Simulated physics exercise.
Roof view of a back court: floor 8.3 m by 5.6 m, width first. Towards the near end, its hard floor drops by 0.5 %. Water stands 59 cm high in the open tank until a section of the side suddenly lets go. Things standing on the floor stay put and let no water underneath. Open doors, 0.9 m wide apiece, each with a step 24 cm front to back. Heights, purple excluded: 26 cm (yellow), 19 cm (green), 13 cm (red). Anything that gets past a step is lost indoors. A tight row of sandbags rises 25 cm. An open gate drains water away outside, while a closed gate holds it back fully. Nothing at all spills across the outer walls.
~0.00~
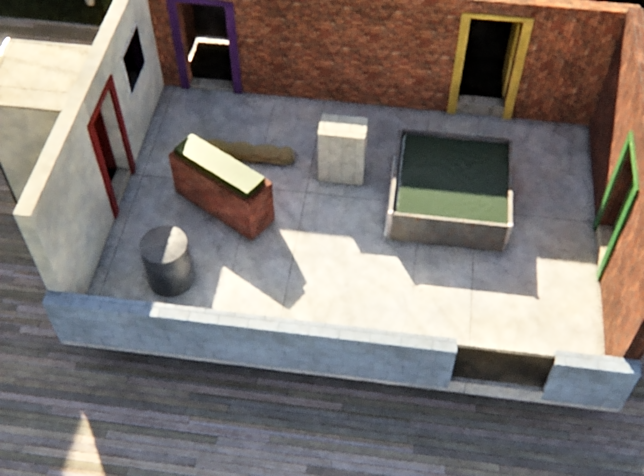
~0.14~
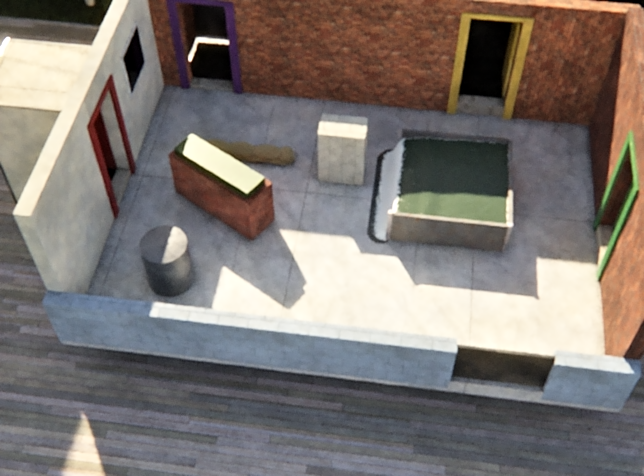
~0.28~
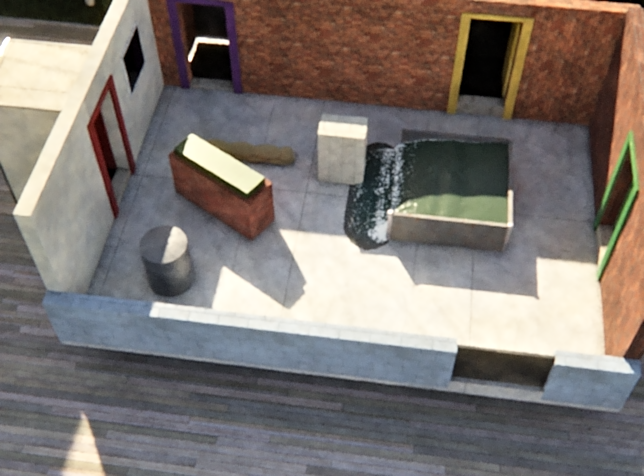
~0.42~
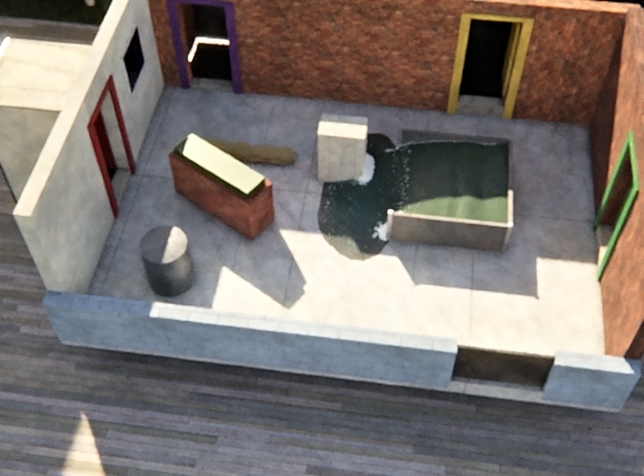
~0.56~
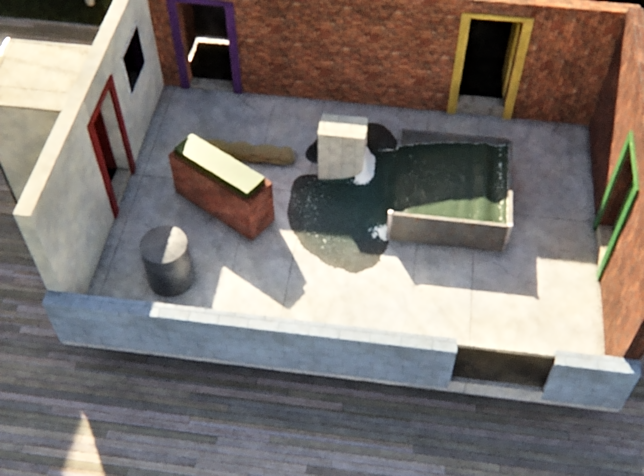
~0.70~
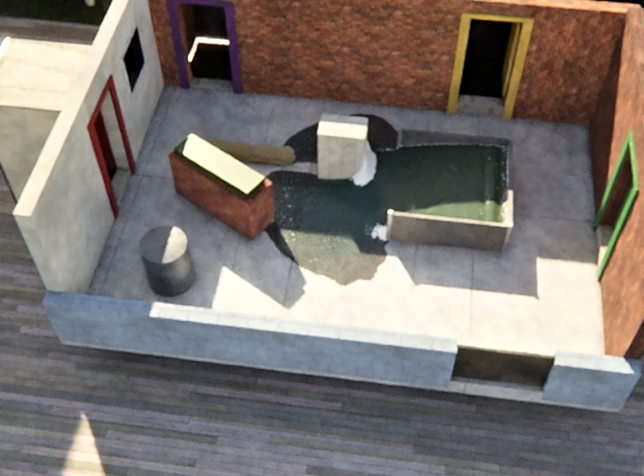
Dark green water poured out of the open left side of a low tank, spread across the pale floor, wrapped around a white block, and reached the end of the red brick box.
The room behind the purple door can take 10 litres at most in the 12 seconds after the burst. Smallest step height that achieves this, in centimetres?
8.5 cm.
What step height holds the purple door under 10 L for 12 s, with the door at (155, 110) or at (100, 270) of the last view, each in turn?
Roughly 16 cm for the first and 13.0 cm for the second.
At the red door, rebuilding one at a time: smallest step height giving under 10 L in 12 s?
The red one would have to be about 12.5 cm high.
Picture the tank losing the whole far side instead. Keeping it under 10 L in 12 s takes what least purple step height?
That way, roughly 11.5 cm.
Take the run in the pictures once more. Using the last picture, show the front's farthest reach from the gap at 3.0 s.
Look about (77, 322) in the last picture.
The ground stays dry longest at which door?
Coming last is the green one.
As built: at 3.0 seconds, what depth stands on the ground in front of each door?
Lab note, cm: Purple 5; yellow 1; green 0; red 14.
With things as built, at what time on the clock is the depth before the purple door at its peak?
Roughly 5.0 s.
After 1.4 s water covers 30 % of the floor, deepest (38 cm) near (371, 181); it has not reached the purple door.
After 3.0 s water covers 55 % of the floor, deepest (24 cm) near (153, 117); 5 cm at the purple door, 0 litres in over its 6 cm step.
After 12.0 s water covers 95 % of the floor, deepest (10 cm) near (558, 380); 6 cm at the purple door, 28 litres in over its 6 cm step.
At the purple door as built, the water arrived by 1.8 s and peaked near 11 cm at 4.8 s.
With a step of 7.5 cm, 15 litres would have come in within the 12 s; with 10.5 cm, 5 litres. So under 10 litres takes about 8.5 cm.
